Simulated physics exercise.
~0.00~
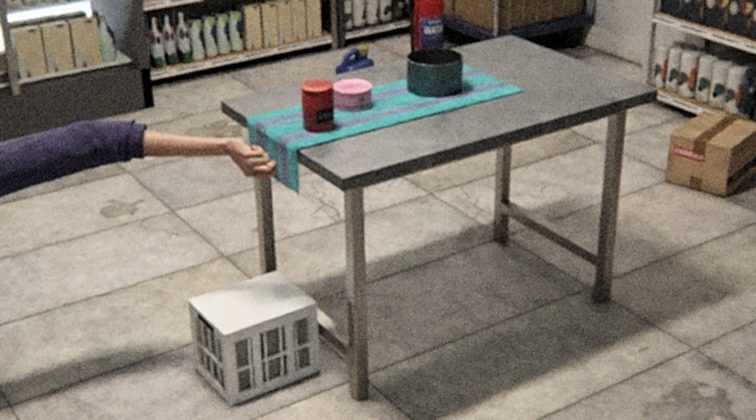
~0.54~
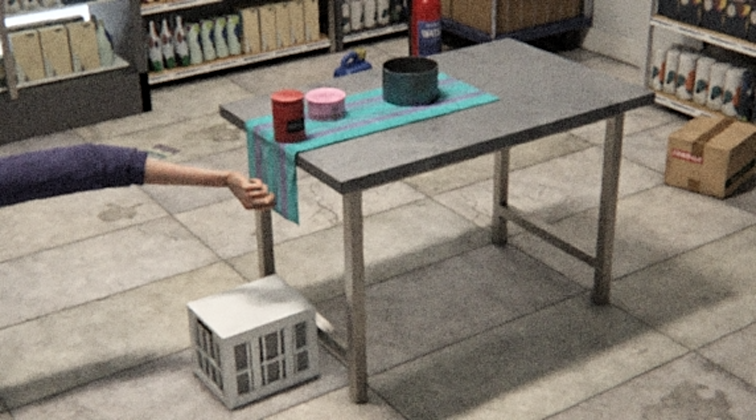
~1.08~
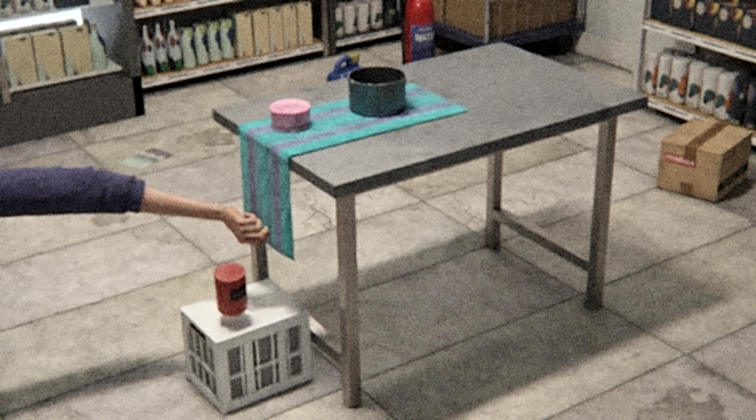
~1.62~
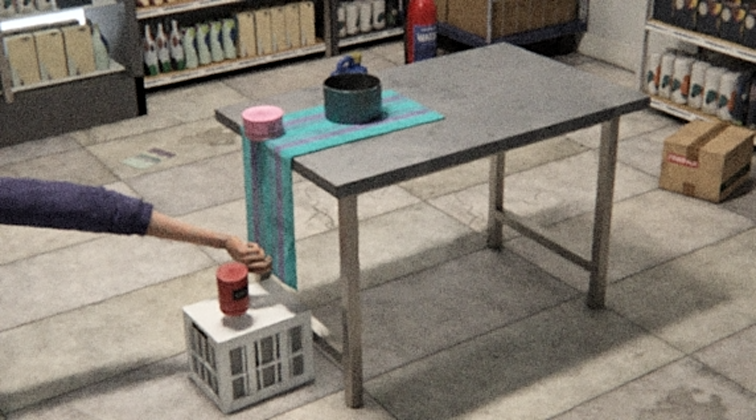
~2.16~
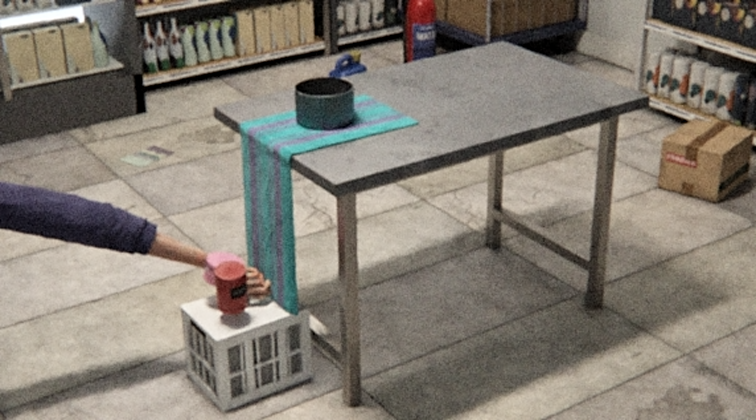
An arm in a dark purple sleeve reaches in from the left and tugs a turquoise striped hand towel over the near left end of a grey table, seen from slightly above in a shop with stocked shelves behind. A red jar, a pink tub and a dark pot ride on the cloth, and a white crate stands on the floor below. As the towel slides, the red jar drops off first and lands on the crate. The pink tub follows over the edge, ending down beside the jar, while the pot stays on the table.
